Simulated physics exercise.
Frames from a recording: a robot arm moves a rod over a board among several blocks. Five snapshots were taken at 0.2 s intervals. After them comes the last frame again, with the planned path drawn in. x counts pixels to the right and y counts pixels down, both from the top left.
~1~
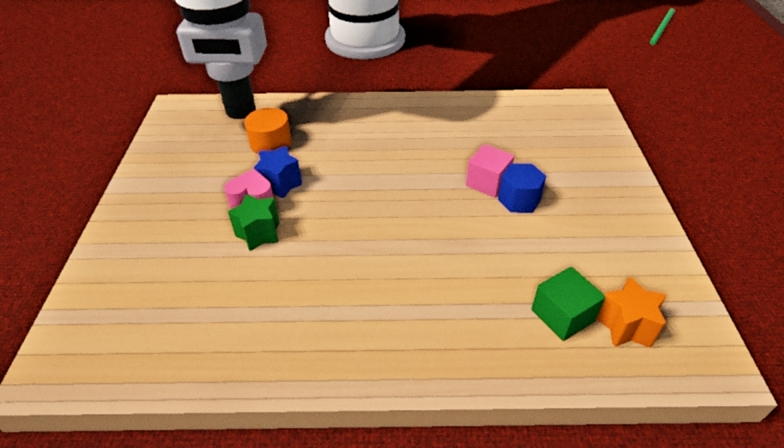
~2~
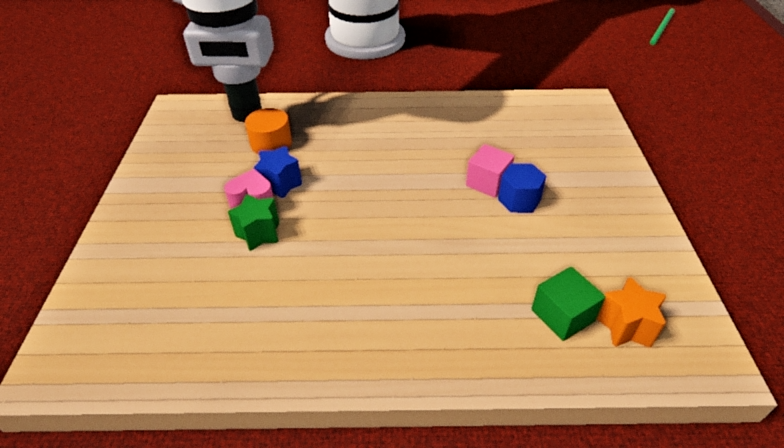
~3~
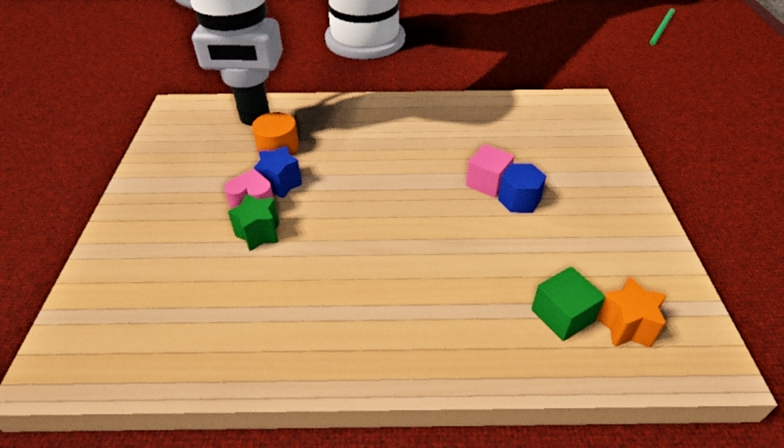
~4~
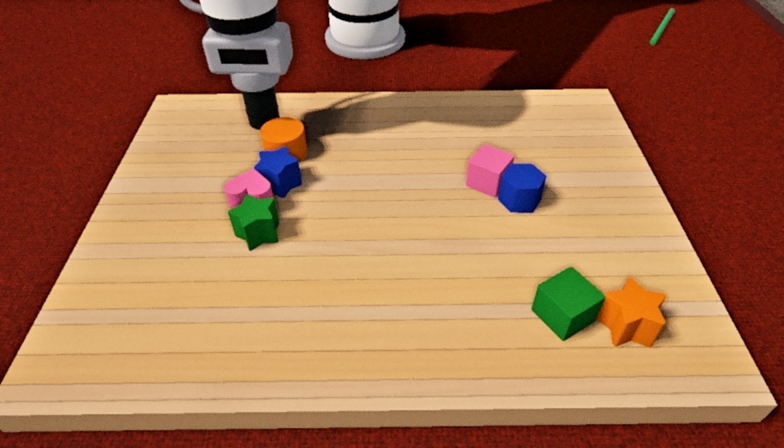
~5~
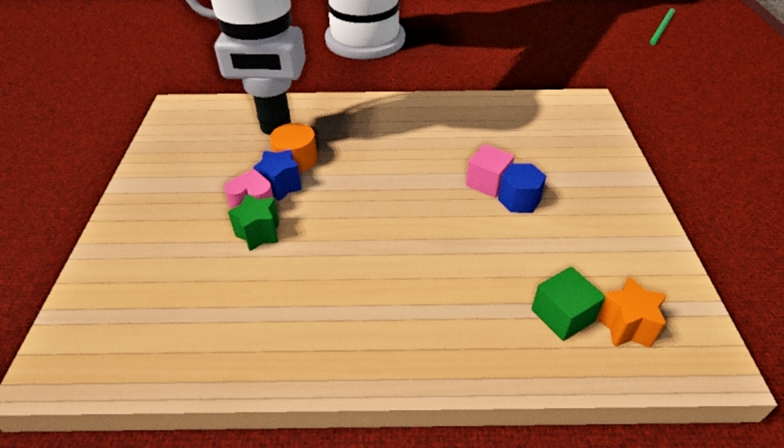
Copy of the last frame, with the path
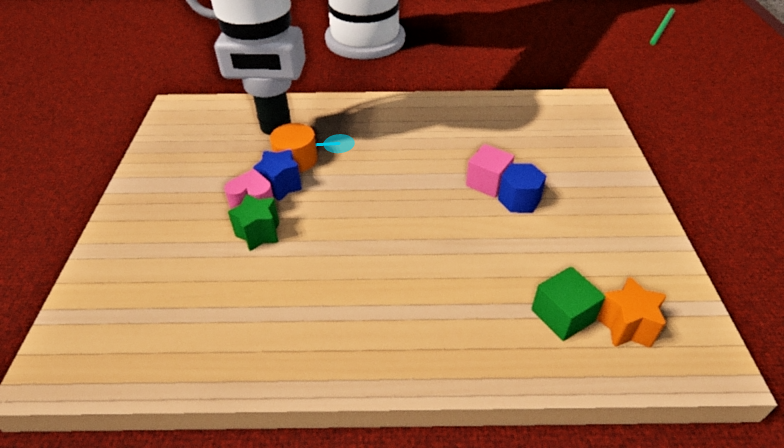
In this clip, a robot arm lowers no block but moves its dark rod rightward and slightly toward the viewer across a wooden board, pushing the orange disc a short way beside the blue star while the other blocks stay essentially still.
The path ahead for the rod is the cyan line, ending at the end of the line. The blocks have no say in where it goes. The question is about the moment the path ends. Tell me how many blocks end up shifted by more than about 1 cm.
Going by the path, one of them shifts by more than about 1 cm.
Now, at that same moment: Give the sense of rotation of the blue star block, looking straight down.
The twist is clockwise.
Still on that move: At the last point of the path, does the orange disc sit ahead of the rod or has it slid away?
The rod should slip past it.
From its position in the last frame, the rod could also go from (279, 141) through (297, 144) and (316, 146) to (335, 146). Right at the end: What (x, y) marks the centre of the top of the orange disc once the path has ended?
When the path ends, it will be at (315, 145).
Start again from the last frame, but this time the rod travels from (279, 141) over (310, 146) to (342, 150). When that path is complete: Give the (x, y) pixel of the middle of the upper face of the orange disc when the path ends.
Its top centre lands on (319, 147).
The drawn path runs from (279, 141) over (308, 145) to (339, 143).
The first path, step by step. Halfway along, rod at (306, 131); blue star block at (277, 164), turned 20° clockwise; orange disc at (311, 143).
At the end, rod at (338, 129); blue star block at (277, 164), turned 20° clockwise; orange disc at (312, 143).
